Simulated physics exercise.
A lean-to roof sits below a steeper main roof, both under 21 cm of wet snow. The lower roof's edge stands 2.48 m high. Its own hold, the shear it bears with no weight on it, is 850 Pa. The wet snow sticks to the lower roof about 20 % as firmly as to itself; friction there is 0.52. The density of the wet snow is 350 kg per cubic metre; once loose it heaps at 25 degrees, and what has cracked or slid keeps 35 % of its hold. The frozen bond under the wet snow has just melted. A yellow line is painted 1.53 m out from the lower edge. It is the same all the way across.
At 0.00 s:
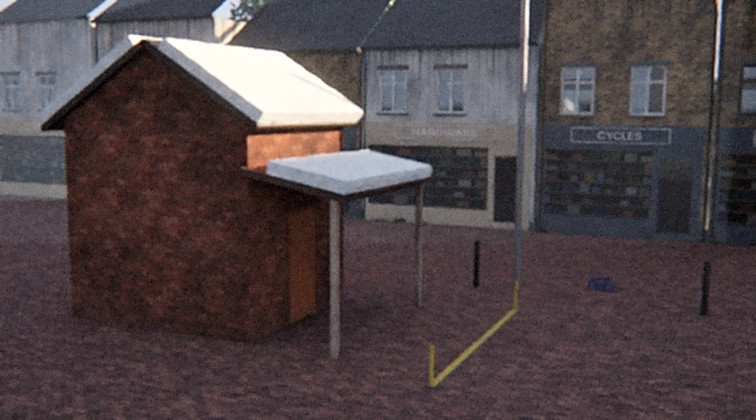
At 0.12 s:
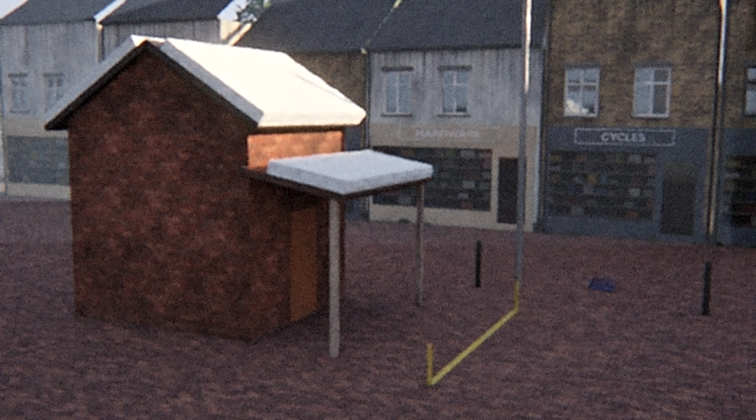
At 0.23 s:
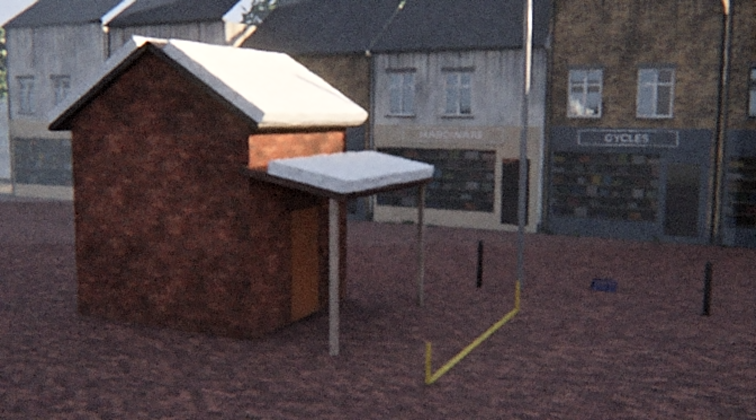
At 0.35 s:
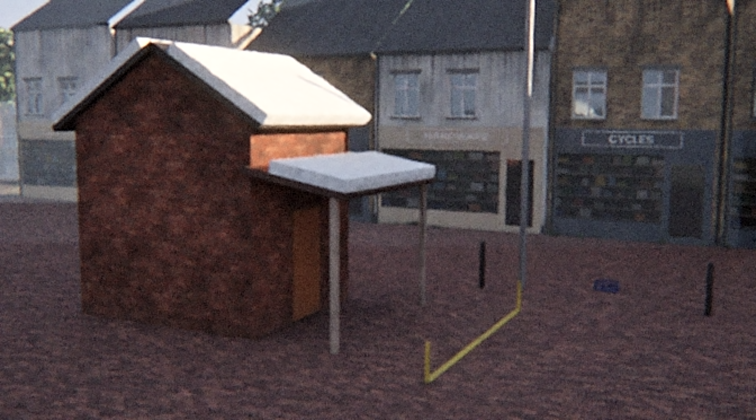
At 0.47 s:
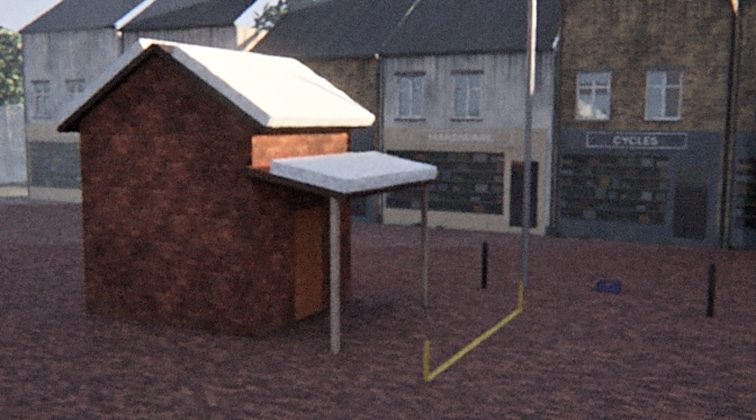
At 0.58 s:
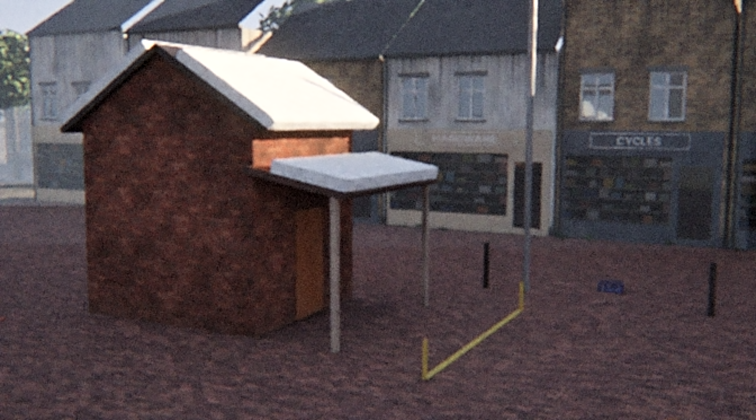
To begin with, a small brick building with a white-covered roof and a lower lean-to roof stands before a row of shops, a yellow line on the ground nearby. The white layer on the lower roof then creeps slightly toward its outer edge in one piece, as the view drifts a little.
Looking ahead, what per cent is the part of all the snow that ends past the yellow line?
The part of all the snow that ends past the yellow line is near 0 %.
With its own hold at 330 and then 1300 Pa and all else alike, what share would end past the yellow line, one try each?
In turn about 3 %, 0 %.
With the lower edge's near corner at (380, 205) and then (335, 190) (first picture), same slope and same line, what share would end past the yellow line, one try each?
In that order: 0 %, 0 %.
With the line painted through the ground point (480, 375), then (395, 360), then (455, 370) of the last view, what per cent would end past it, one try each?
In that order: 0 %, 0 %, 0 %.
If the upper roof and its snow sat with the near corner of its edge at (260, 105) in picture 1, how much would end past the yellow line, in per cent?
In that case some 0 per cent.
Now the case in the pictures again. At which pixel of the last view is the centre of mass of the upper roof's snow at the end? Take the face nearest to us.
Near (290, 157).
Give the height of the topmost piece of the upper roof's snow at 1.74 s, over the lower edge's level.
Some 1.4 m.
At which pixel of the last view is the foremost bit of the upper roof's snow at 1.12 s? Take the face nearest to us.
Near (289, 158).
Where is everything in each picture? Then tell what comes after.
The first frame shows front end of the wet snow at (259, 110).
The second frame shows front end of the wet snow at (260, 110), its middle shifted 6 mm.
The third frame shows front end of the wet snow at (261, 111), its middle shifted 2.3 cm.
The fourth frame shows front end of the wet snow at (264, 112), its middle shifted 5.4 cm, 2 % of it past the upper edge, in one piece.
The fifth frame shows front end of the wet snow at (268, 122), its middle shifted 10.0 cm, 4 % of it past the upper edge, in one piece.
The sixth frame shows front end of the wet snow at (271, 122), its middle shifted 16 cm, 7 % of it past the upper edge, in one piece.
By 1.12 s, none is below the lower edge and 0 % is past the line.
By 1.74 s, none is below the lower edge and 0 % is past the line.
By 2.37 s, none is below the lower edge and 0 % is past the line.
By 3.00 s, none is below the lower edge and 0 % is past the line.
By 3.30 s, at the end, none is below the lower edge and 0 % is past the line.
